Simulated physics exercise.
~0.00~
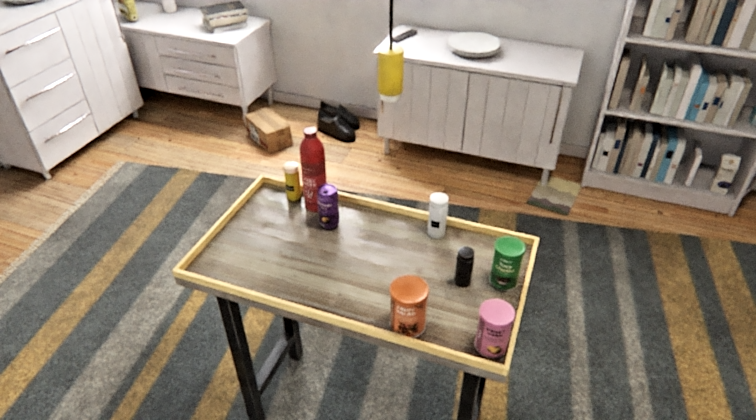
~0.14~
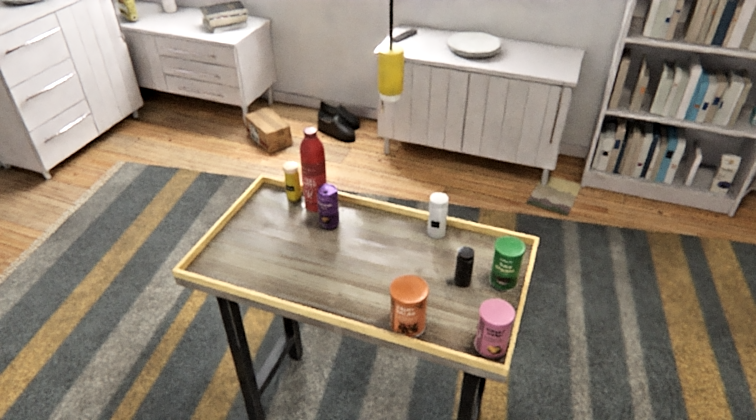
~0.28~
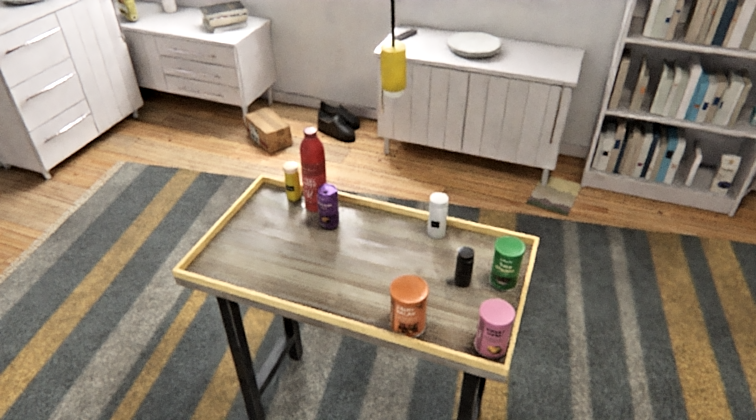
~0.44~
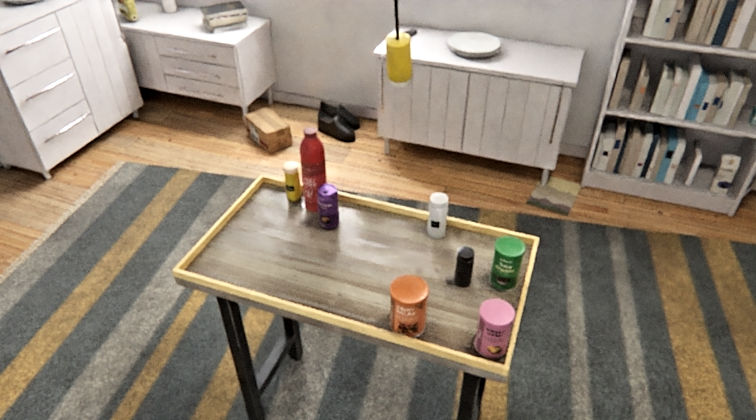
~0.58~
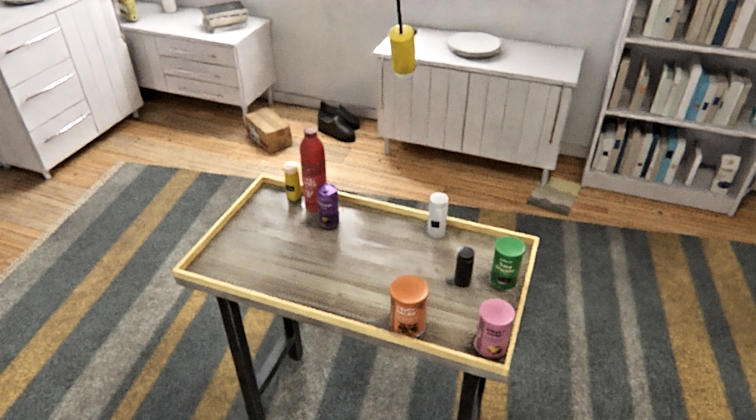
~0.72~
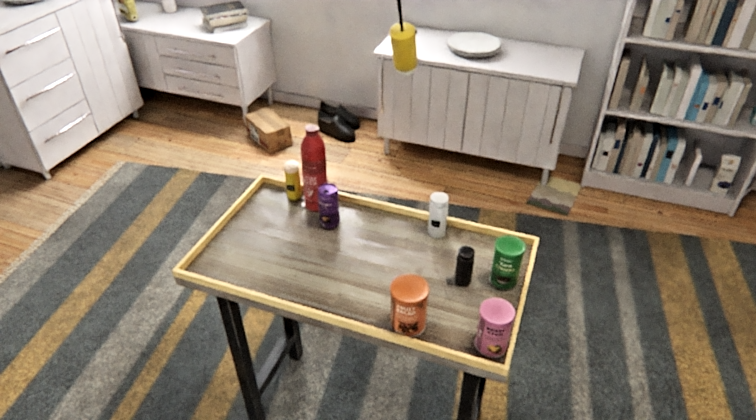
At first, a yellow lamp hangs straight and still beyond a rimmed table holding eight colourful containers, including a tall red bottle. Then the lamp drifts slightly right and upward in view, its cord leaning a little, while the containers and furniture show no visible shift through the end.
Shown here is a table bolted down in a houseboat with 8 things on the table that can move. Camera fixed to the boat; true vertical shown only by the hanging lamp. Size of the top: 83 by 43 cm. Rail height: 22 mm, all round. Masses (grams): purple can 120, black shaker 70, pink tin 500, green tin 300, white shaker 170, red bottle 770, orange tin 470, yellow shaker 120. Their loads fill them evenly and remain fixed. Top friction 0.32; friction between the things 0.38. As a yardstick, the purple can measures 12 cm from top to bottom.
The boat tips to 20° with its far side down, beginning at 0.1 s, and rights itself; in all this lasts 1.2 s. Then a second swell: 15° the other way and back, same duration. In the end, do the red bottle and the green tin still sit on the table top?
The red bottle has fallen off. The green tin is still there.
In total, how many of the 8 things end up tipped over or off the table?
In total, 1.
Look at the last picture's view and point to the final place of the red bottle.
Roughly (345, 328).
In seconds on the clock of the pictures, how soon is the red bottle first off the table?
Around 1.0 s on the clock.
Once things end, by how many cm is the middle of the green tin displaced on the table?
Displacement: Approx. 2 cm.
By 0.92 s, heel 14°, far side down; red bottle rocked 17° off its seat near (319, 161); white shaker 2 cm from its spot.
By 1.22 s, heel 1°, far side down; red bottle now off the table; green tin 2 cm from its spot near (508, 260); white shaker 2 cm from its spot.
By 1.32 s, boat level; green tin 2 cm from its spot near (508, 260); white shaker 2 cm from its spot; purple can 2 cm from its spot.
By 1.52 s, heel 4°, near side down; green tin 2 cm from its spot near (508, 260); white shaker 2 cm from its spot; black shaker 2 cm from its spot.
When it is over (3.0 s), off the table, red bottle; the other 7 within 5 cm of the start. In the last view, red bottle near (345, 328), green tin near (508, 260).
